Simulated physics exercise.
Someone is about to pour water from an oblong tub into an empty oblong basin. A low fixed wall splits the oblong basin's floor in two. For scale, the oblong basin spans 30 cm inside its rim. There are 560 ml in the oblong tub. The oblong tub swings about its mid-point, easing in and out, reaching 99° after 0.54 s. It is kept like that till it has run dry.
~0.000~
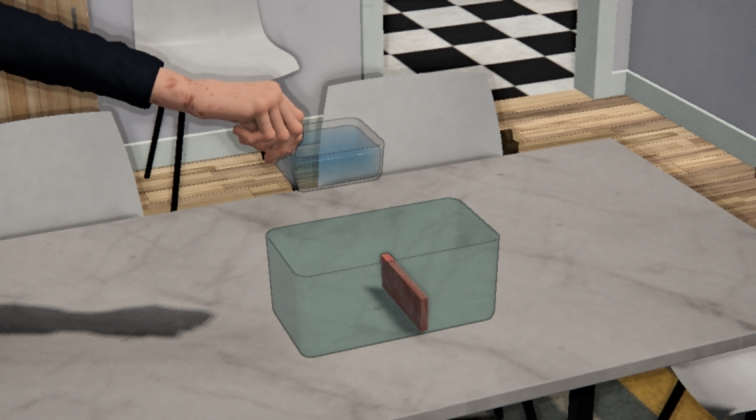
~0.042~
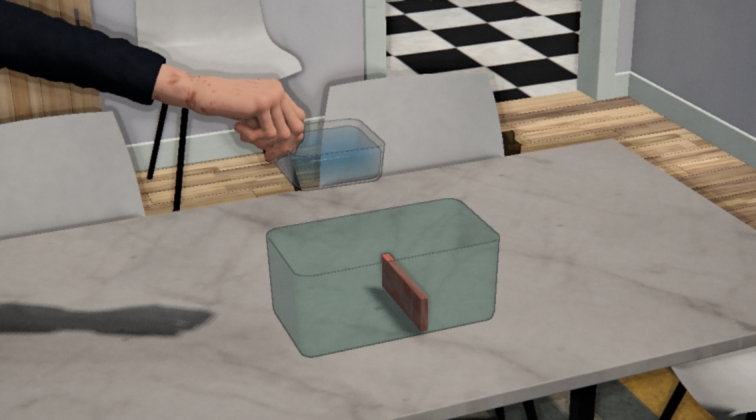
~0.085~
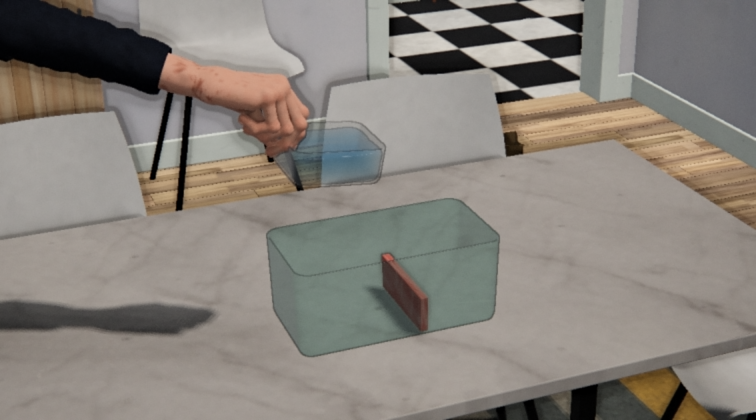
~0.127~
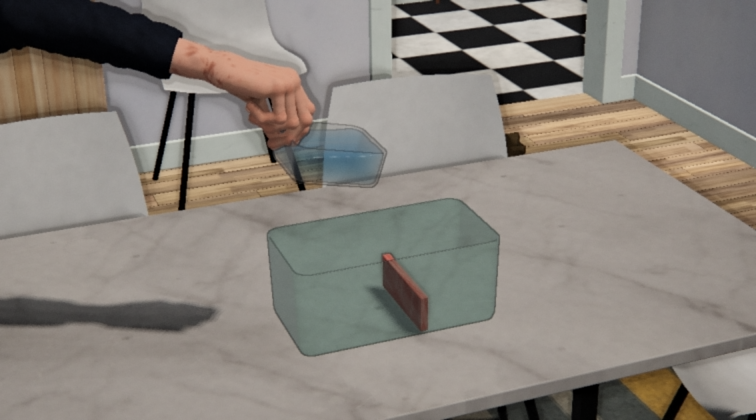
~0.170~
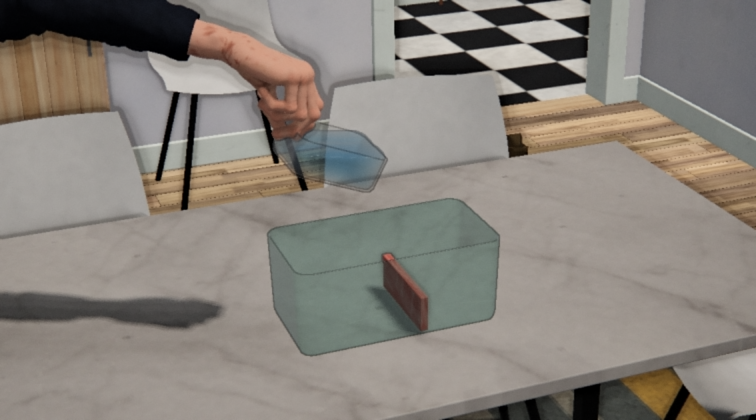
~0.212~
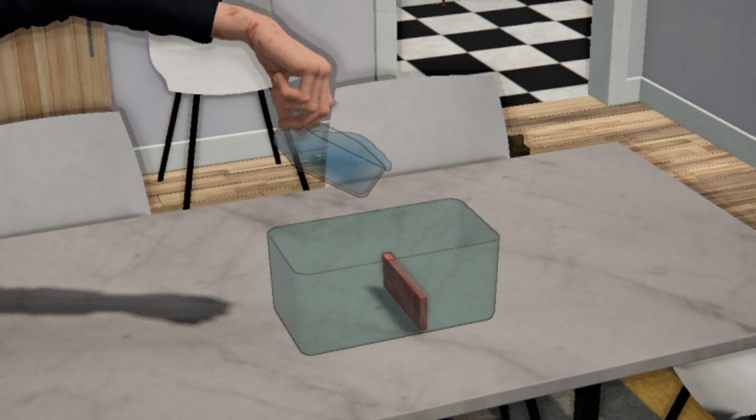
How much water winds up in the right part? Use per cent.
Roughly 61 per cent is past the wall.
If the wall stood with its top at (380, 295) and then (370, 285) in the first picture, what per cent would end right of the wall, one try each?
In turn about 75 and 85 per cent.
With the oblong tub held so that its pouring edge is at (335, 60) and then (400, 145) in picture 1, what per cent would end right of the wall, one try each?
First 20, then 80 per cent.
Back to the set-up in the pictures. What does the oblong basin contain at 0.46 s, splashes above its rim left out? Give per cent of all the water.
Some 46 per cent.
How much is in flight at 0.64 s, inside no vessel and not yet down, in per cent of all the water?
Near 5 in a hundred.
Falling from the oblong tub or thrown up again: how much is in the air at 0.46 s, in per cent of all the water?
Near 44 in a hundred.
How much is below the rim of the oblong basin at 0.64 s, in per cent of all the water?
About 92 per cent.
By 0.46 s the tilt is 94° and 10 per cent is still to pour, 5 is left of the wall and 41 right of it.
By 0.64 s the tilt is 99° and 2 per cent is still to pour, 26 is left of the wall and 66 right of it.
By 0.83 s the tilt is 99° and 0 per cent is still to pour, 35 is left of the wall and 61 right of it.
By 1.04 s the tilt is 99° and 0 per cent is still to pour, 36 is left of the wall and 61 right of it.
At rest 36 per cent lies left of the wall, 61 right of it and 3 outside.
